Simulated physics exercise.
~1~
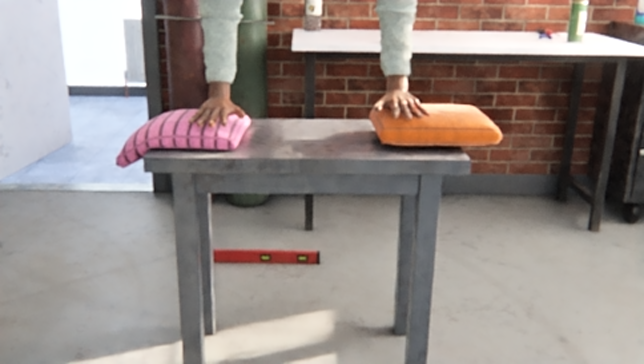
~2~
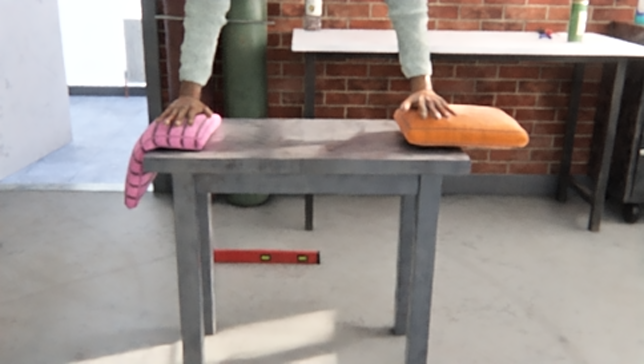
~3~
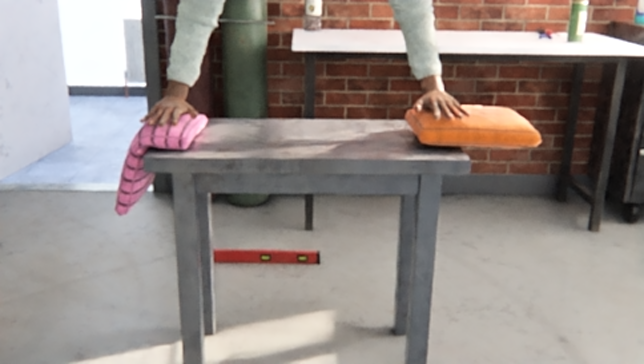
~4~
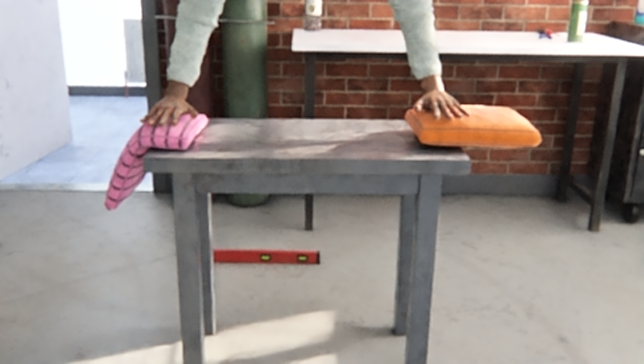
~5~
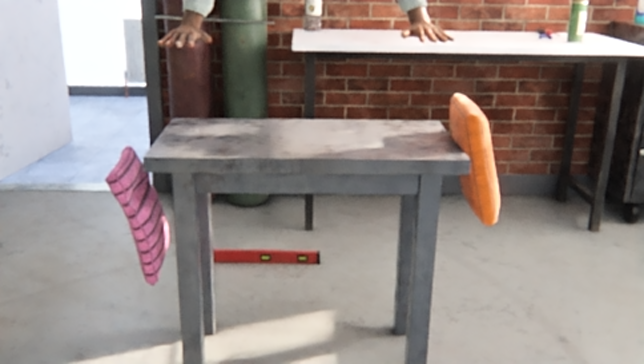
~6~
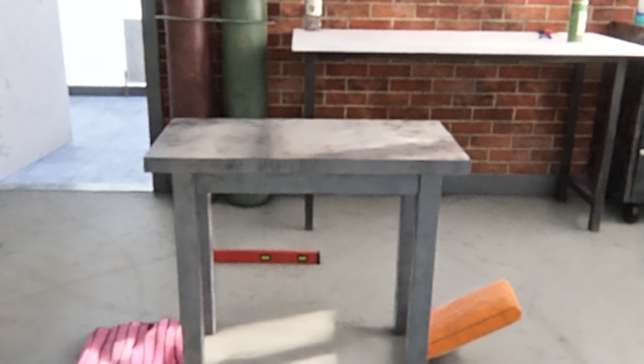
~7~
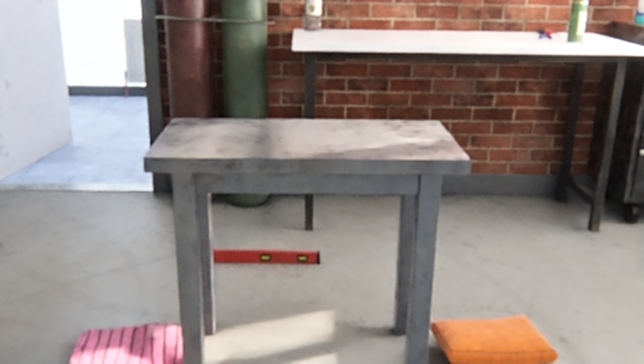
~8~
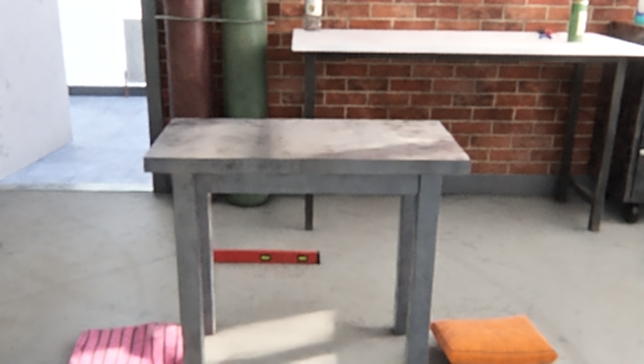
Two hands in pale sleeves press on a pink folded blanket at the left end of a worn grey table and an orange soft bag at the right, seen from the front in a room with a brick wall. A red level lies on the floor behind the table, and a white-topped table stands further back. The hands slide both items outwards until they overhang the ends, with the blanket drooping. Once the hands lift away, the blanket drops off the left and the bag tips off the right. Both end up lying on the floor, leaving the tabletop bare.
